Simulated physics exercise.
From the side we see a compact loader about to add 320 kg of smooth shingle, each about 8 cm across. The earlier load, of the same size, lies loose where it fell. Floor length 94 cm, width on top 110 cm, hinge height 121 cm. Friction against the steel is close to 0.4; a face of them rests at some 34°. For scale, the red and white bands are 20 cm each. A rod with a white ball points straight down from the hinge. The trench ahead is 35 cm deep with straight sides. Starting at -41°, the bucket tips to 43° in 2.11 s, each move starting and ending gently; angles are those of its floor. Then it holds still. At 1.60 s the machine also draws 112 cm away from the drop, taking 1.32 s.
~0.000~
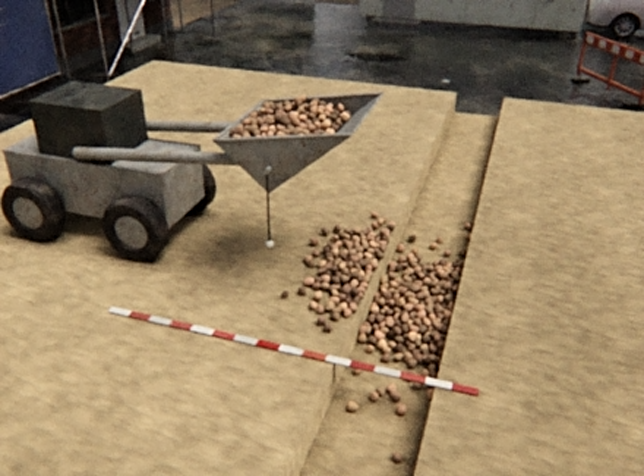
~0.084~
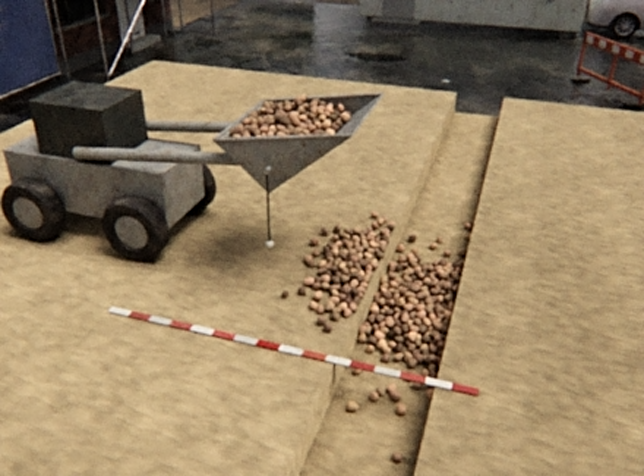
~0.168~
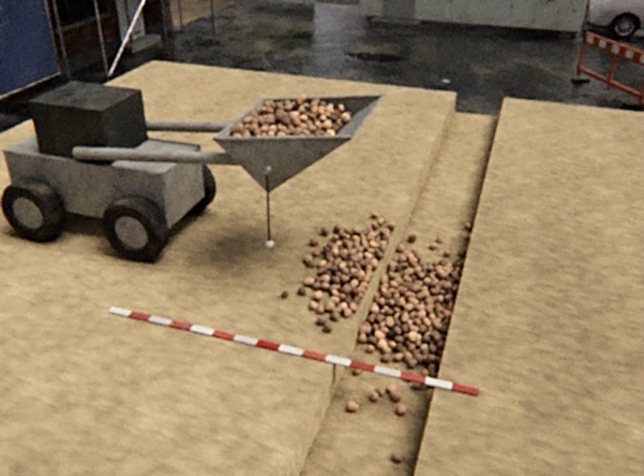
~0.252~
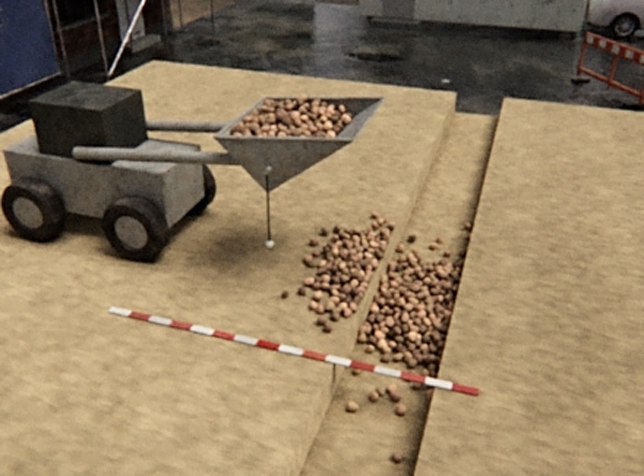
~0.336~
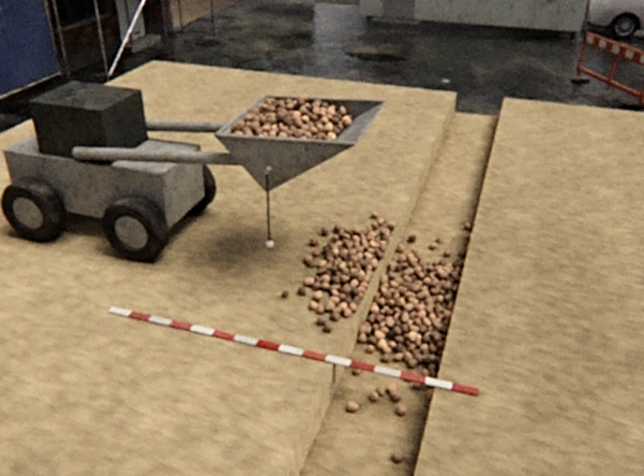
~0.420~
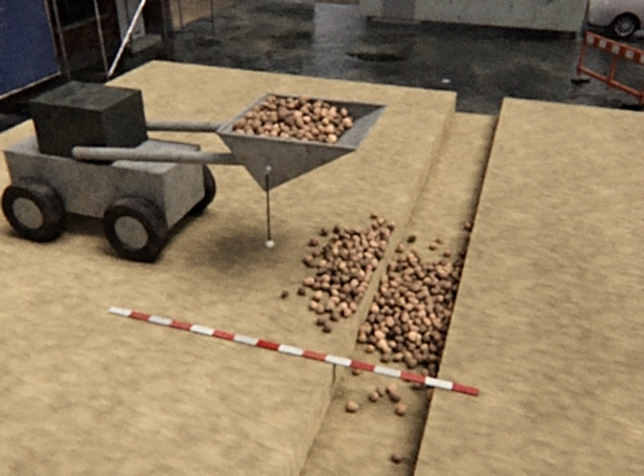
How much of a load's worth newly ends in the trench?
Some 55 per cent is added.
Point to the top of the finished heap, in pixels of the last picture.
Around (346, 251).
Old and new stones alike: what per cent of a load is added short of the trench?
Near 45 parts in a hundred.
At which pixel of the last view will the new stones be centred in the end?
Near (379, 281).
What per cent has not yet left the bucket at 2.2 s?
About 0 per cent.
After 1.6 s the floor is at 30°; in per cent of one load, 94 in the bucket, 39 short of the trench, 67 in the trench; the foremost stones are at (453, 303).
After 2.2 s the floor is at 43°; in per cent of one load, 0 in the bucket, 87 short of the trench, 113 in the trench; the foremost stones are at (453, 303).
After 3.4 s the floor is at 43°; in per cent of one load, 0 in the bucket, 78 short of the trench, 122 in the trench; the foremost stones are at (453, 303).
After 6.0 s the floor is at 43°; in per cent of one load, 0 in the bucket, 78 short of the trench, 122 in the trench; the foremost stones are at (453, 303). Net gain in the trench, 55.
